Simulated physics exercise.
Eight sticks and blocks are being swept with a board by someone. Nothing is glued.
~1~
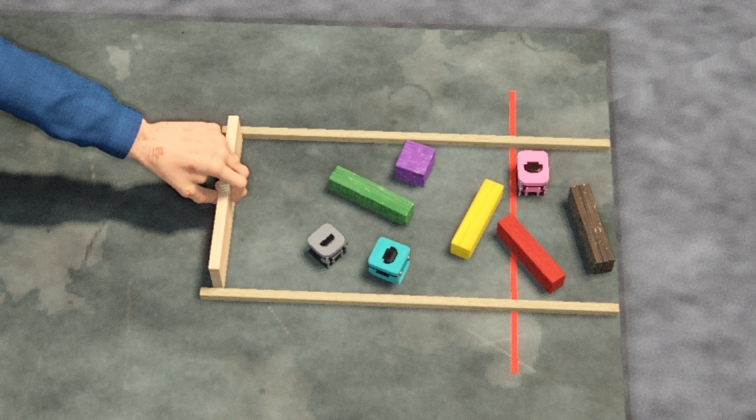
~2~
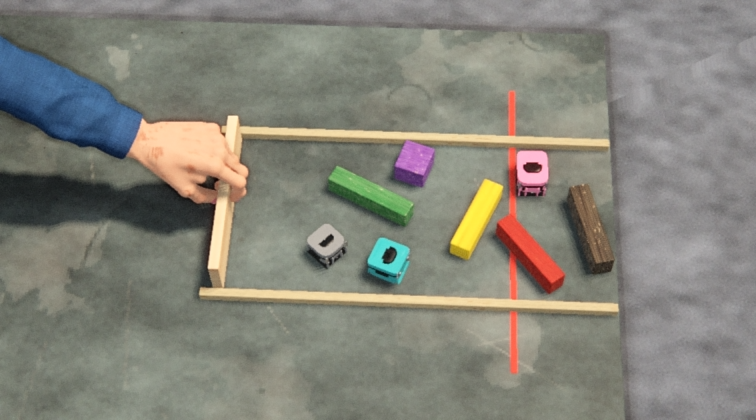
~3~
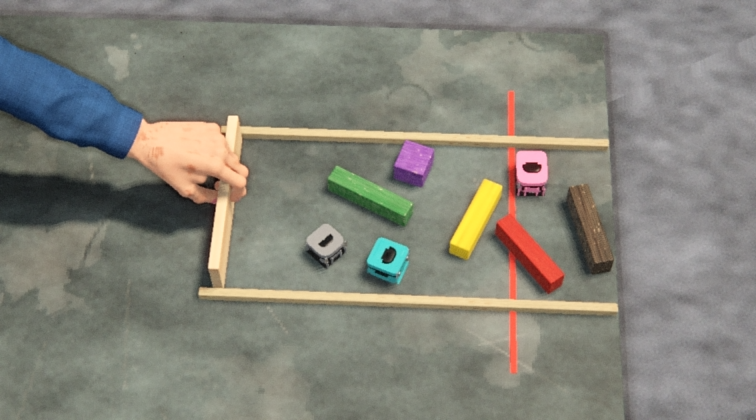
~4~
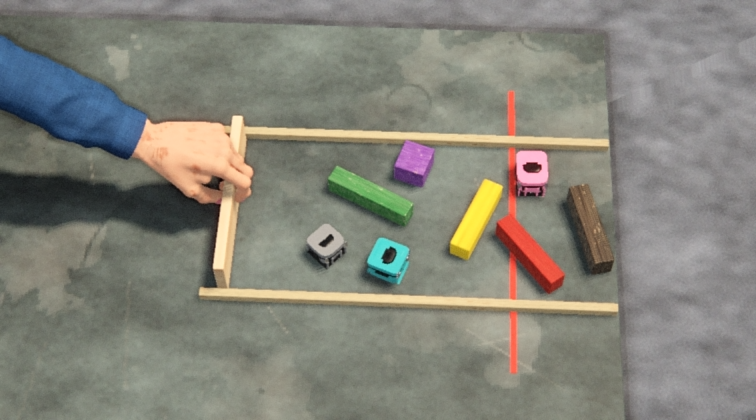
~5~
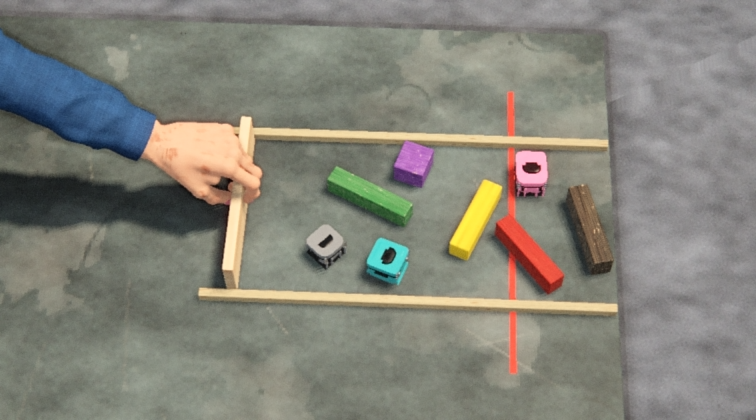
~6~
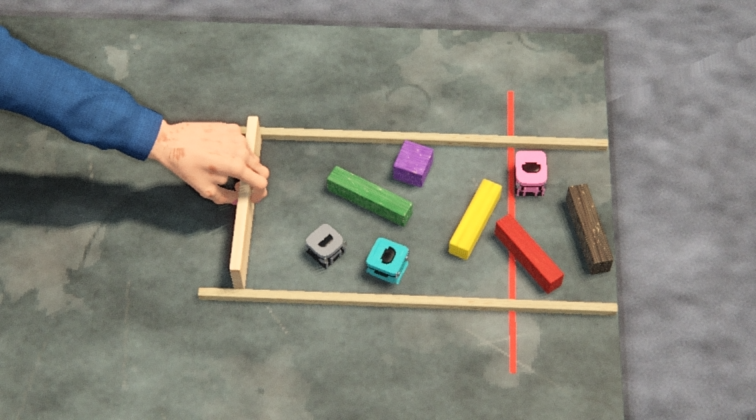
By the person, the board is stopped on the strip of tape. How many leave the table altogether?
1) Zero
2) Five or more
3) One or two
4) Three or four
1, zero.
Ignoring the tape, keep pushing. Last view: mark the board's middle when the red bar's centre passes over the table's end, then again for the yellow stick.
For the red bar, about (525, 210); for the yellow stick, about (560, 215).
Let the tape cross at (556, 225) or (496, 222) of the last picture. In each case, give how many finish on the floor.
It comes to 2, then 0.
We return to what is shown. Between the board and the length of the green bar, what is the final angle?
It comes to around 20 degrees.
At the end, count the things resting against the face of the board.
The count in contact is 4.
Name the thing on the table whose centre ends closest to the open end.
Looking at the middles, it's the black bar.
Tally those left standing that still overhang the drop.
Answer: 2.
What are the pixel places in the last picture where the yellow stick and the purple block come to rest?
Yellow stick: About (563, 223); purple block: About (527, 160).
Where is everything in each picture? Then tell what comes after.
Black bar (591, 229); pink case (532, 174); red bar (530, 253); board (226, 201); tape (513, 223), in the first frame.
Pink case (531, 174); yellow stick (477, 219), in the second frame.
Red bar (529, 254); grey case (326, 246), in the third frame.
Black bar (590, 229); turquoise case (388, 262), in the fourth frame.
Pink case (530, 174); green bar (370, 197), in the fifth frame.
Black bar (589, 229); pink case (530, 174); red bar (529, 254); board (246, 202); tape (512, 223), in the sixth frame.
Soon after, none off yet; black bar at rest near (589, 229); pink case at rest near (530, 174); red bar at rest near (529, 254).
After that, none off yet; black bar at rest near (589, 229); pink case at rest near (530, 174); red bar moving near (535, 254).
In the end, the number that fall off is zero.
